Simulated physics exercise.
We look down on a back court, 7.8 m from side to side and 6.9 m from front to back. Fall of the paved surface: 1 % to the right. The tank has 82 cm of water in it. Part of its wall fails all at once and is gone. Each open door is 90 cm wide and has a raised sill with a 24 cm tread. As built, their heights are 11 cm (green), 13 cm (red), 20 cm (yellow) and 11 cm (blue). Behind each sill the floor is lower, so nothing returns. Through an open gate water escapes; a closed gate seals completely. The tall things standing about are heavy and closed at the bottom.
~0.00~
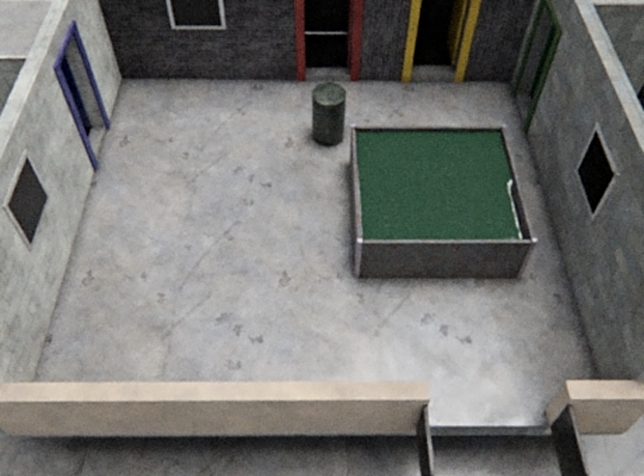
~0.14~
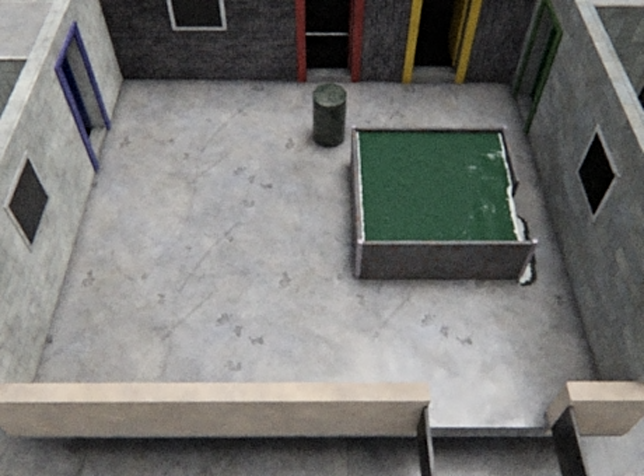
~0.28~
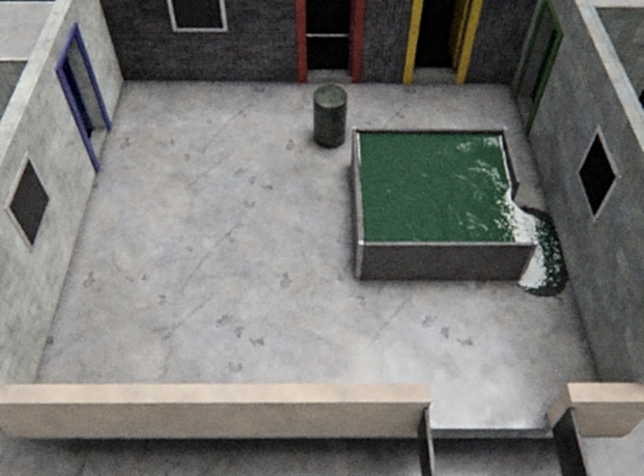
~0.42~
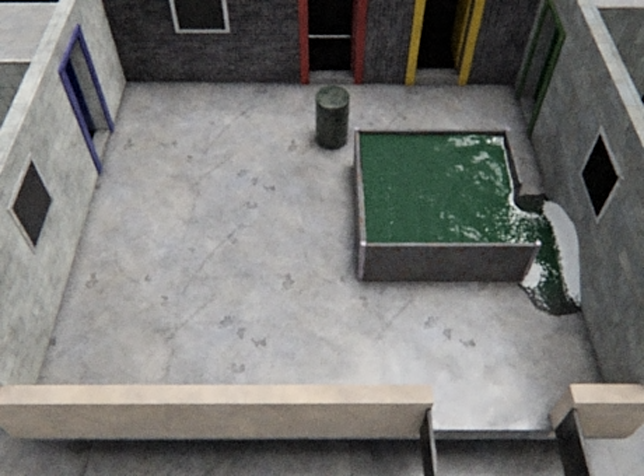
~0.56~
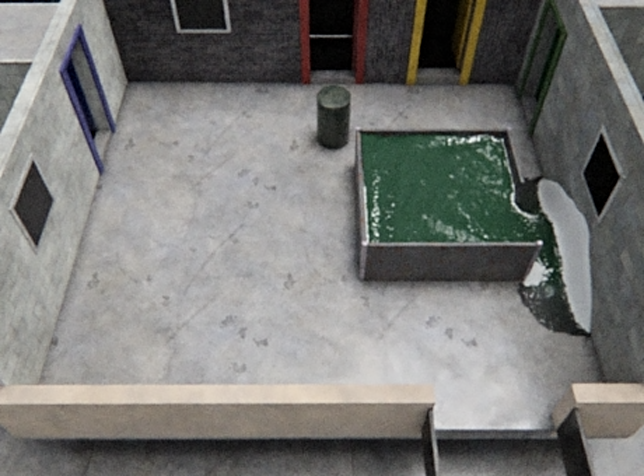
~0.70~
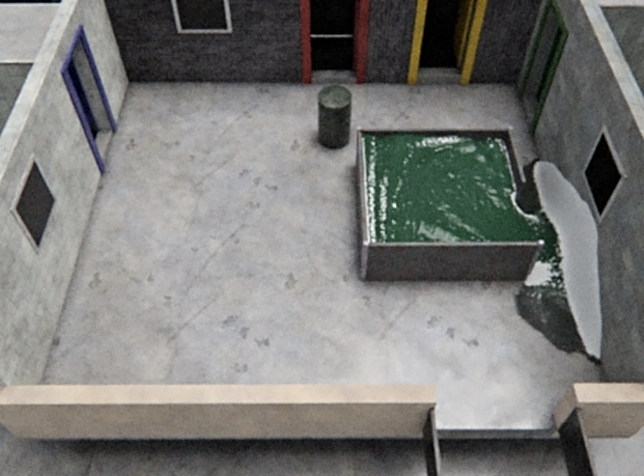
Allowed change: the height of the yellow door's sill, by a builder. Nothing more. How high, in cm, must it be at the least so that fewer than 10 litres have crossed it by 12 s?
At least roughly 18 cm high.
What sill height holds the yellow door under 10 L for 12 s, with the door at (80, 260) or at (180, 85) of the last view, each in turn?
Minimums: Roughly 6.5 cm and 7.5 cm.
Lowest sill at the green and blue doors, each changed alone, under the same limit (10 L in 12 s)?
Some 21 cm for green, some 6.5 cm for blue.
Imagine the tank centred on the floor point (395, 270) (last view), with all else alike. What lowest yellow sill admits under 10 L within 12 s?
Then roughly 18 cm.
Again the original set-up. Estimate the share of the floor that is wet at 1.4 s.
About 15 per cent.
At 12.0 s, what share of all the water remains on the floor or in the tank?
Around 74 percent is still there.
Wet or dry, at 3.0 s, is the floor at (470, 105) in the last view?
At that moment it's submerged.
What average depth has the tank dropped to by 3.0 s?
About 41 centimetres on average.
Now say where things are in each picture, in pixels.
The first frame shows the tank at (436, 183) is whole and still, 82 cm deep; the yellow door at (439, 38) is dry.
In the second frame, the gap is at (514, 236), the front 0.3 m out at a hidden place; the back of the tank holds 82 cm.
In the third frame, the front is at (565, 268), 0.8 m from the gap at (514, 238); 1.1 m2 of floor is wet, 82 cm left at the back.
In the fourth frame, the front is at (578, 305), 0.9 m from the gap at (516, 239); 1.5 m2 of floor is wet, 82 cm left at the back.
In the fifth frame, the front is at (588, 333), 1.2 m from the gap at (518, 239); 1.9 m2 of floor is wet, 79 cm left at the back.
In the sixth frame, the front is at (597, 358), 1.6 m from the gap at (519, 238); 2.2 m2 of floor is wet, 71 cm left at the back; 2.7 m in a straight line remain to the yellow door at (445, 40).
After 1.4 s water covers 15 % of the floor, deepest (71 cm) near (568, 259); it has not reached the yellow door.
After 3.0 s water covers 30 % of the floor, deepest (46 cm) near (517, 91); 23 cm at the yellow door, 2 litres in over its 20 cm sill.
After 12.0 s water covers 100 % of the floor, deepest (14 cm) near (517, 91); 7 cm at the yellow door, 6 litres in over its 20 cm sill.
At the yellow door as built, the water arrived by 1.7 s and peaked near 23 cm at 2.8 s.
Run again over the same 12 s with other heights there, 17 litres in over 16.5 cm, 2 litres over 22 cm. The limit of 10 litres is kept from about 18 cm up.
